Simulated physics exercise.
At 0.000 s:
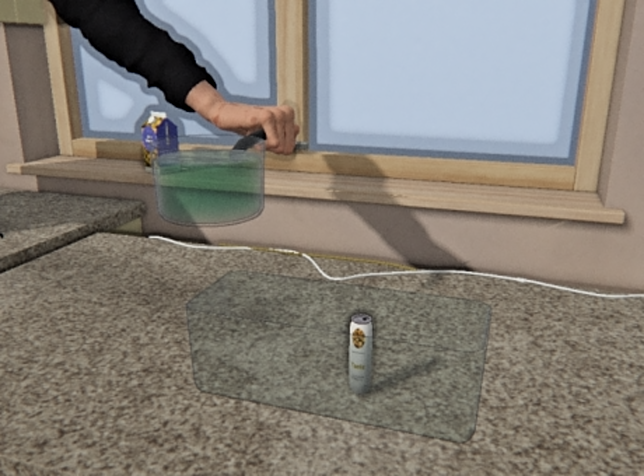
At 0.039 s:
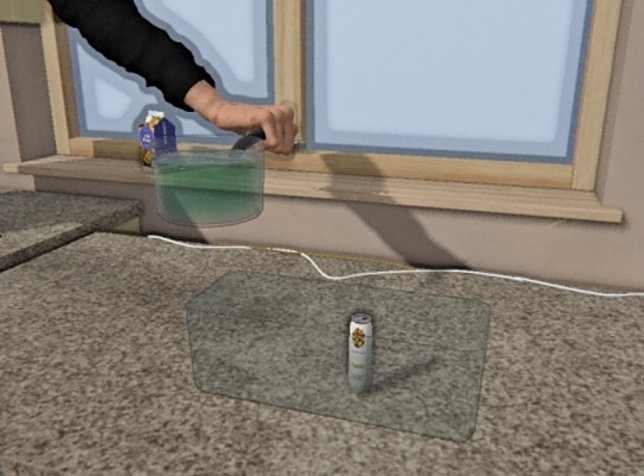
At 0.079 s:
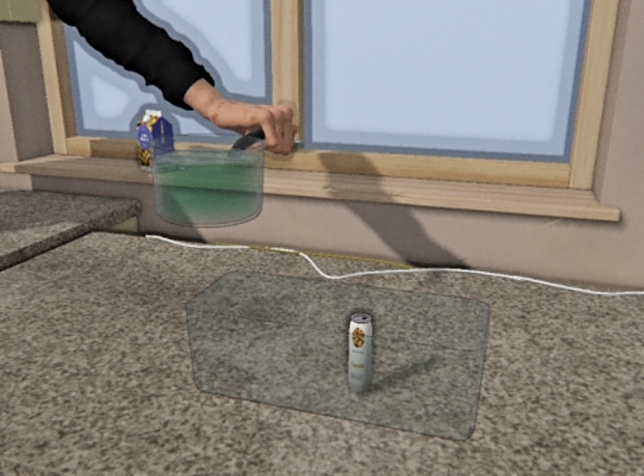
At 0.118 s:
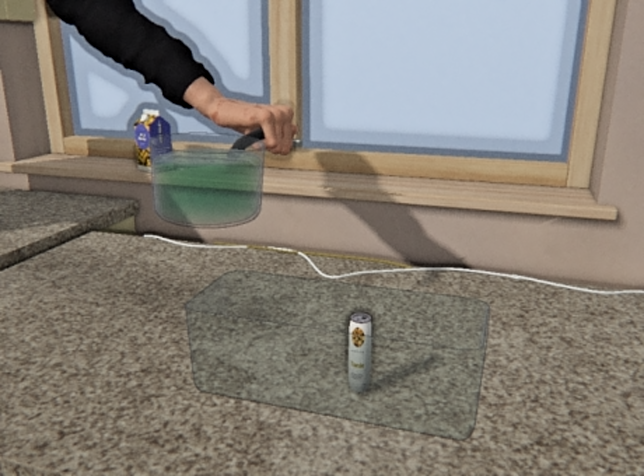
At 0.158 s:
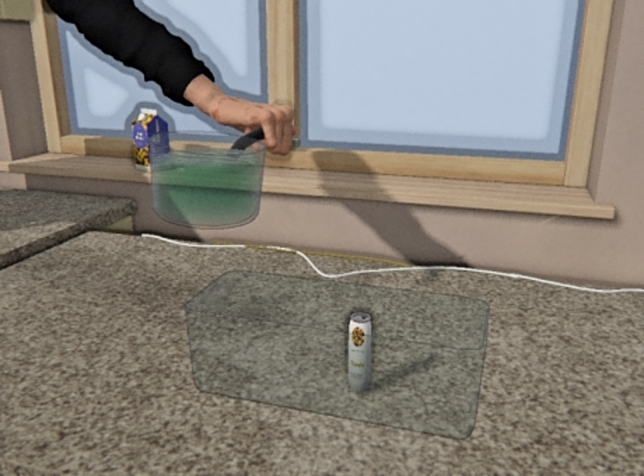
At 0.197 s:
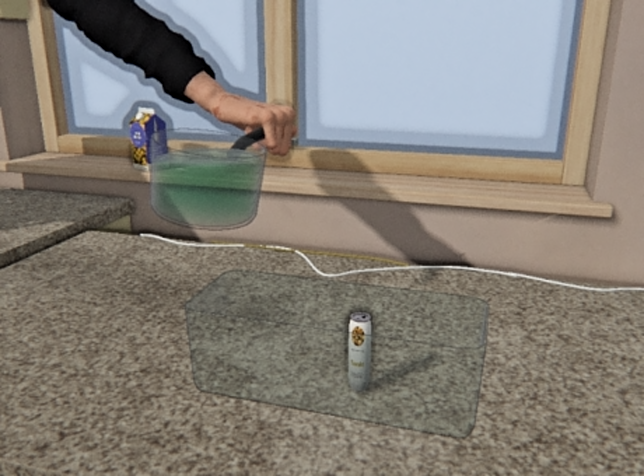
A hand held a small clear pot of greenish water above and beside a long, see-through basin with a tin standing in it, and the pot barely moved, tilting very slightly to the right.
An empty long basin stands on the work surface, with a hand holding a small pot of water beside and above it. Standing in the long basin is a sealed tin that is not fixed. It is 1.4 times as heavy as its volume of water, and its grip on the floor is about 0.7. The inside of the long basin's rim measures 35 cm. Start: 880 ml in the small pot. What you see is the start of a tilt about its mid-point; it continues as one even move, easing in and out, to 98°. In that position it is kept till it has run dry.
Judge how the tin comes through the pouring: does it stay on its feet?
Yes. Looks to me like it holds out.
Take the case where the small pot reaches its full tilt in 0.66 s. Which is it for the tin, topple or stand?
Result: Tin upright.
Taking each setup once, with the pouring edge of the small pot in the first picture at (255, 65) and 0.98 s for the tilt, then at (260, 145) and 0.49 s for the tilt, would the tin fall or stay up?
In the first try it comes down; in the second it remains standing.
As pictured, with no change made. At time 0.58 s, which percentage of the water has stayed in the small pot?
Portion remaining: Approx. 74 per cent.
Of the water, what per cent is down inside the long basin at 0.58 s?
I'd estimate some 3 percent of the liquid.
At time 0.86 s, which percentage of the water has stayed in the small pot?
I'd say some 20 per cent remains.
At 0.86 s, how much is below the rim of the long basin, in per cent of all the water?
I'd put it at roughly 60 per cent.
After 0.58 s the tilt is 63° and 74 per cent is still to pour; the tin stands where it began.
After 0.86 s the tilt is 95° and 20 per cent is still to pour; the tin stands where it began.
After 1.16 s the tilt is 98° and 4 per cent is still to pour; the tin stands where it began.
After 1.48 s the tilt is 98° and 0 per cent is still to pour; the tin stands where it began.
In the end the tin stands where it began.
